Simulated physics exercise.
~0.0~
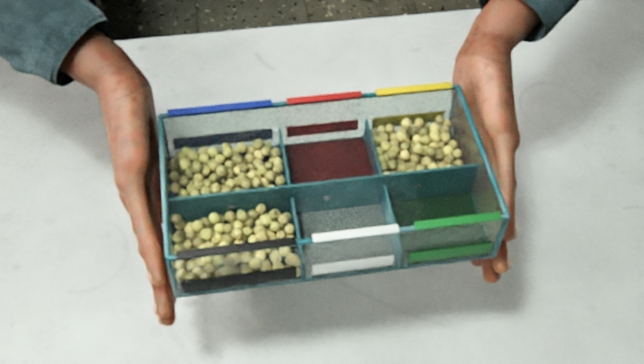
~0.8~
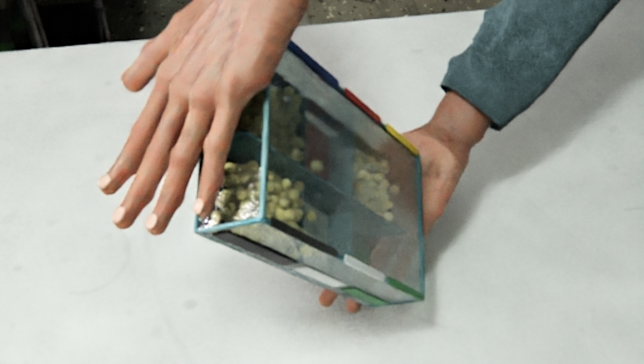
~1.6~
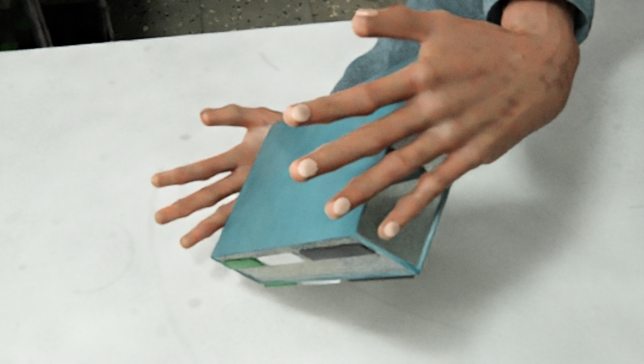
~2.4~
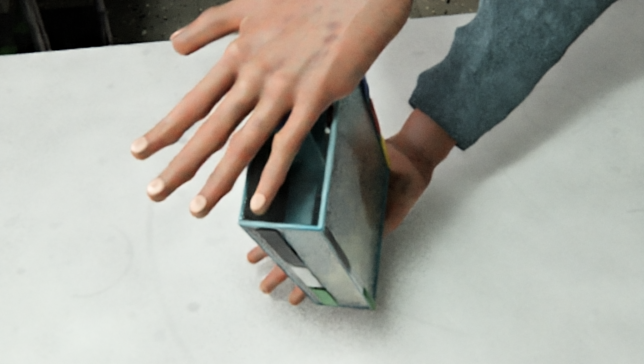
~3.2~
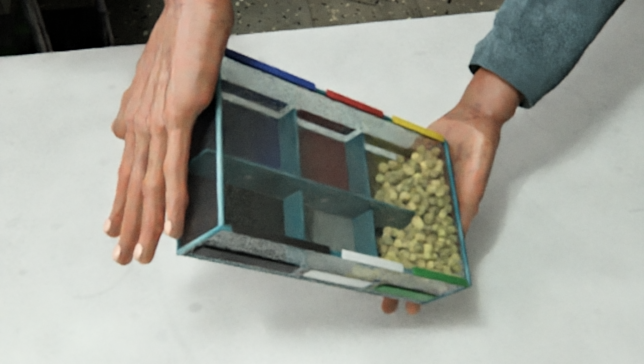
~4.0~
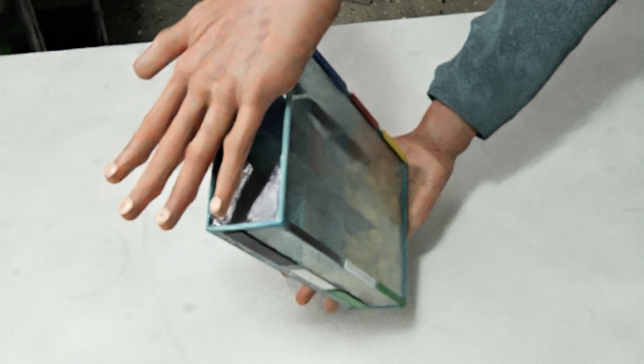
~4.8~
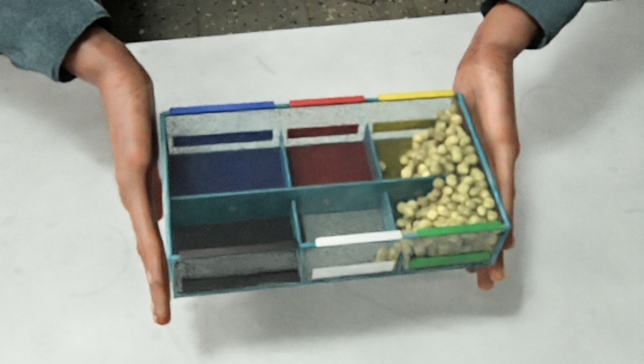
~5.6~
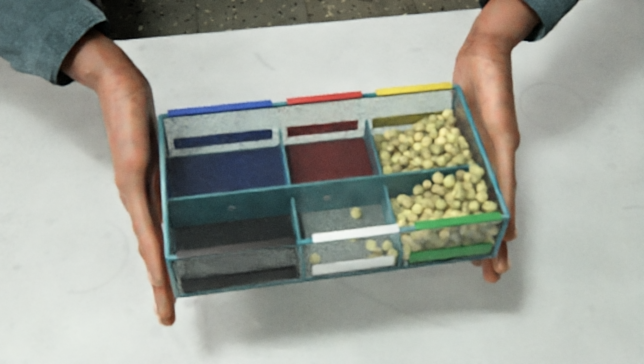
A clear-lidded box of pale soya beans is held level in two hands above a white table, its beans filling the blue, black and yellow compartments. The hands tip it steeply past upright, until its teal underside shows. They turn it partway back, and the beans now lie heaped at the right end, by the yellow and green markers. The box tilts more steeply again, then comes back level. At the end the beans settle in the yellow and green compartments, with a few strays in the white one, while the blue, red and black ones are empty.
